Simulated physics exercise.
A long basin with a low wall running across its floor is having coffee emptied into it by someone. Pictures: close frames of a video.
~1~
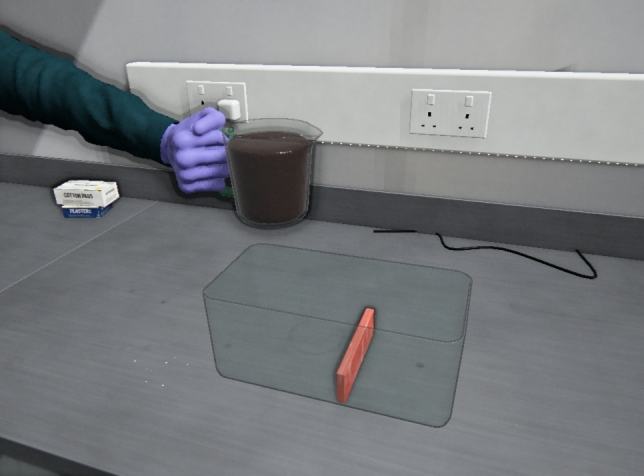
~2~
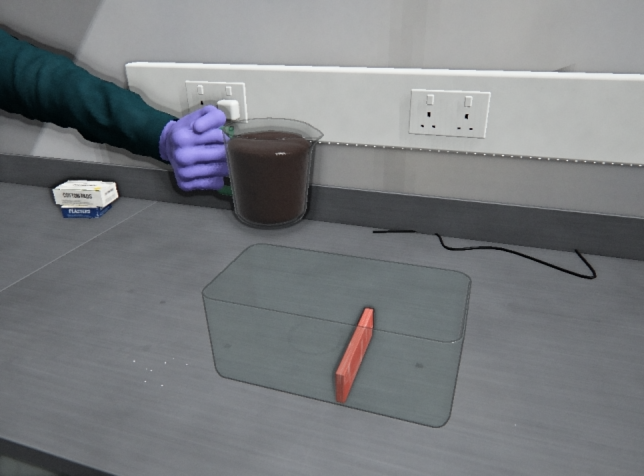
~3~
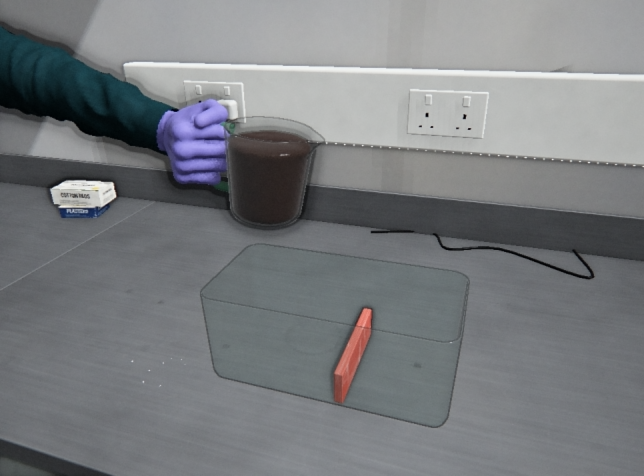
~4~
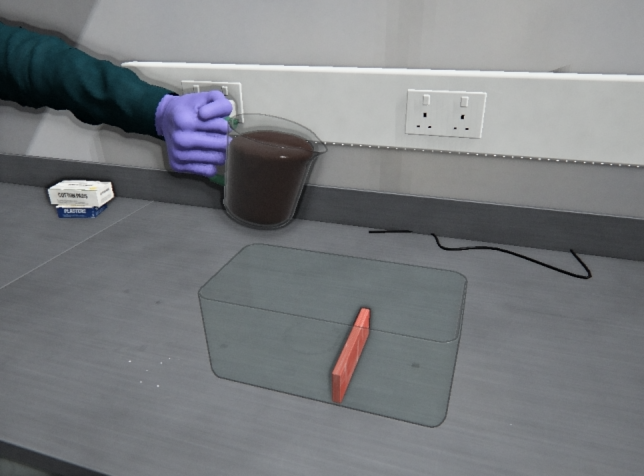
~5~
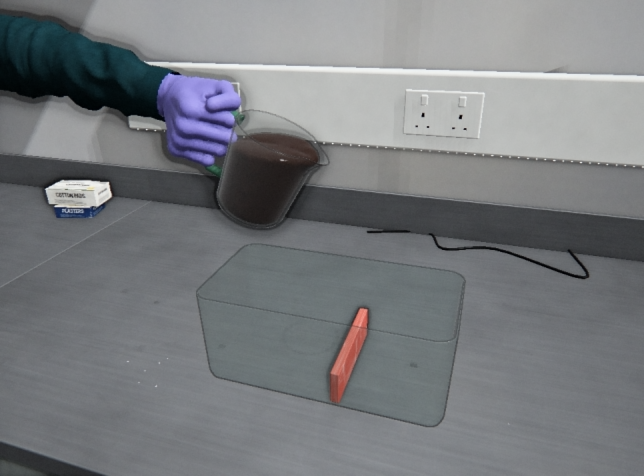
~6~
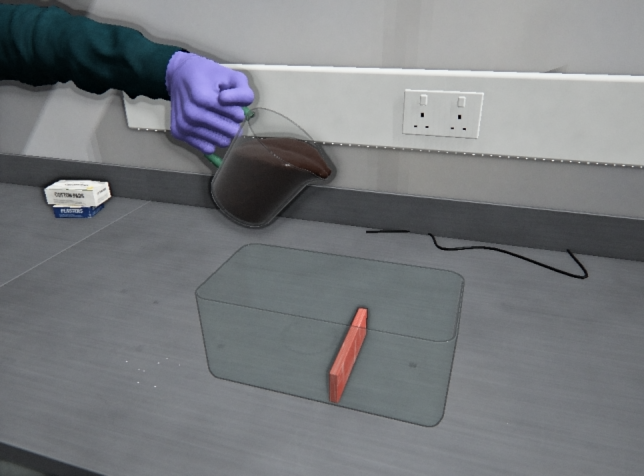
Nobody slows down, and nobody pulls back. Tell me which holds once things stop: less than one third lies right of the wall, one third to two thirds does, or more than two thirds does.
The right side is left with enough for a third but not past two thirds.
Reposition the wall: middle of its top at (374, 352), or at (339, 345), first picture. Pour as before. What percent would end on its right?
First try 30 per cent, second try 85 per cent.
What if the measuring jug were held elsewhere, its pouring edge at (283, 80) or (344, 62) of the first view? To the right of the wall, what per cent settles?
In turn 15 % and 80 %.
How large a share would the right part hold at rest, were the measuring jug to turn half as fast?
Near 75 parts in a hundred.
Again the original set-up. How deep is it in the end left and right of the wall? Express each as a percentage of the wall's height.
About 20 left, about 40 right.
A moment on, the measuring jug is tipped right over and 41 per cent is still to pour, 2 is left of the wall and 27 right of it.
Next, the measuring jug is tipped right over and 5 per cent is still to pour, 33 is left of the wall and 53 right of it.
Then the measuring jug is tipped right over and 0 per cent is still to pour, 43 is left of the wall and 55 right of it.
Later the measuring jug is tipped right over and 0 per cent is still to pour, 44 is left of the wall and 55 right of it.
Finally, 44 per cent lies left of the wall, 55 right of it and 1 outside.
